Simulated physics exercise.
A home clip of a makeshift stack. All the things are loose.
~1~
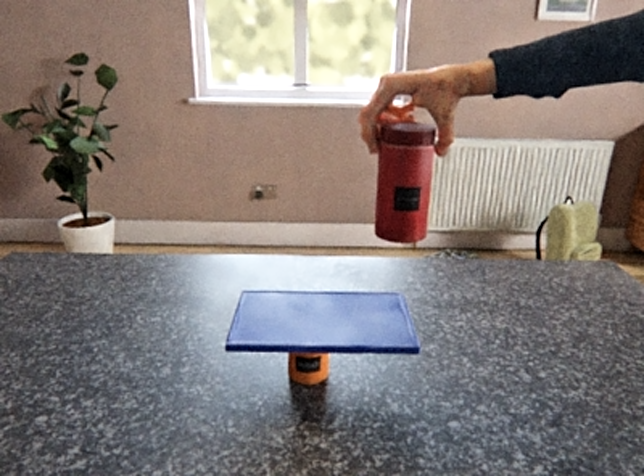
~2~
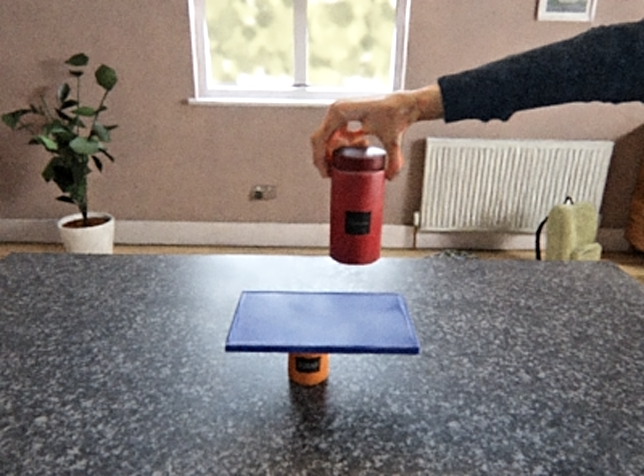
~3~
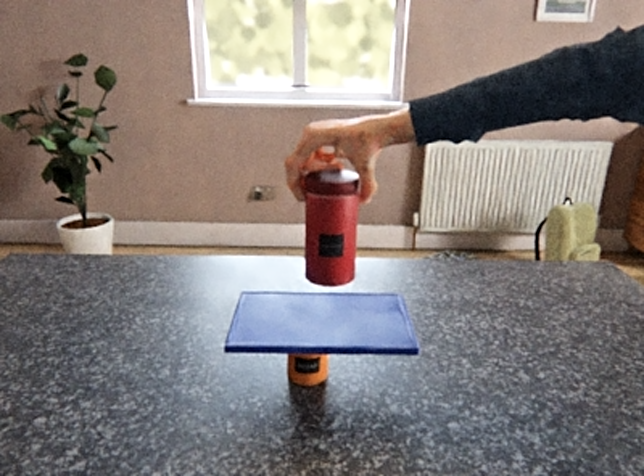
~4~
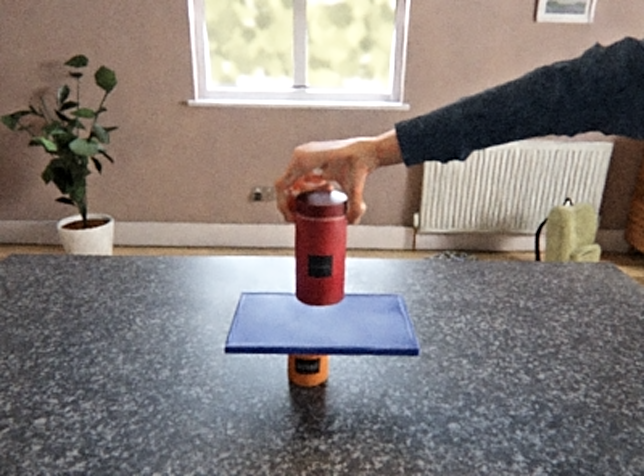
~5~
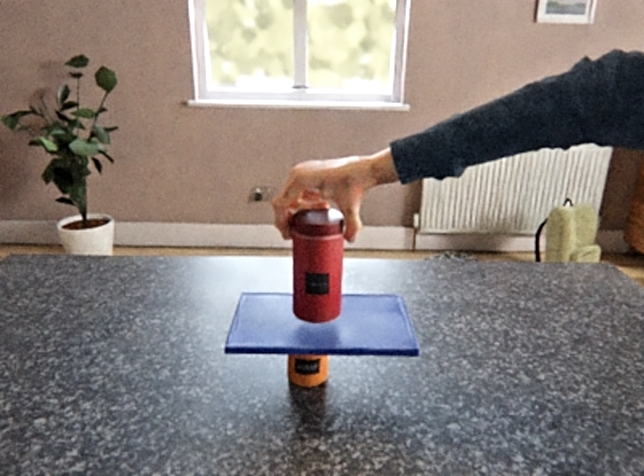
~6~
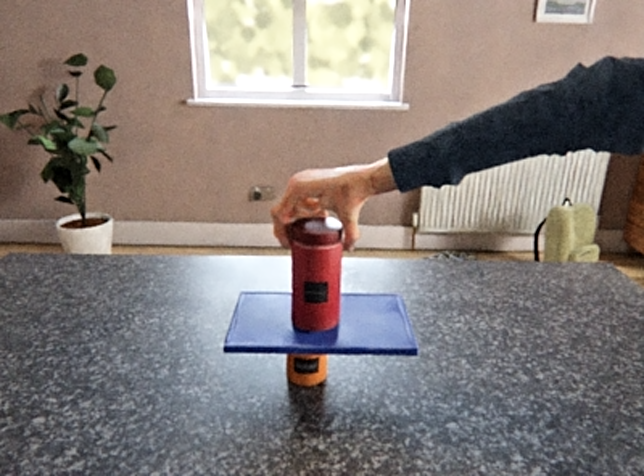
A hand lowers a red jar leftward onto a blue board atop an orange object.
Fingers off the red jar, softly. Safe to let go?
Here the stack keeps its balance.
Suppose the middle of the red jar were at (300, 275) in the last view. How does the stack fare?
Then it keeps its balance.
Then, 0.30 s on from there, no change.
Then, 0.70 s on from there, red jar resting near (316, 274).
In the end, all 3 unmoved. At the end, from the last picture's camera, red jar near (316, 274). The stack holds.
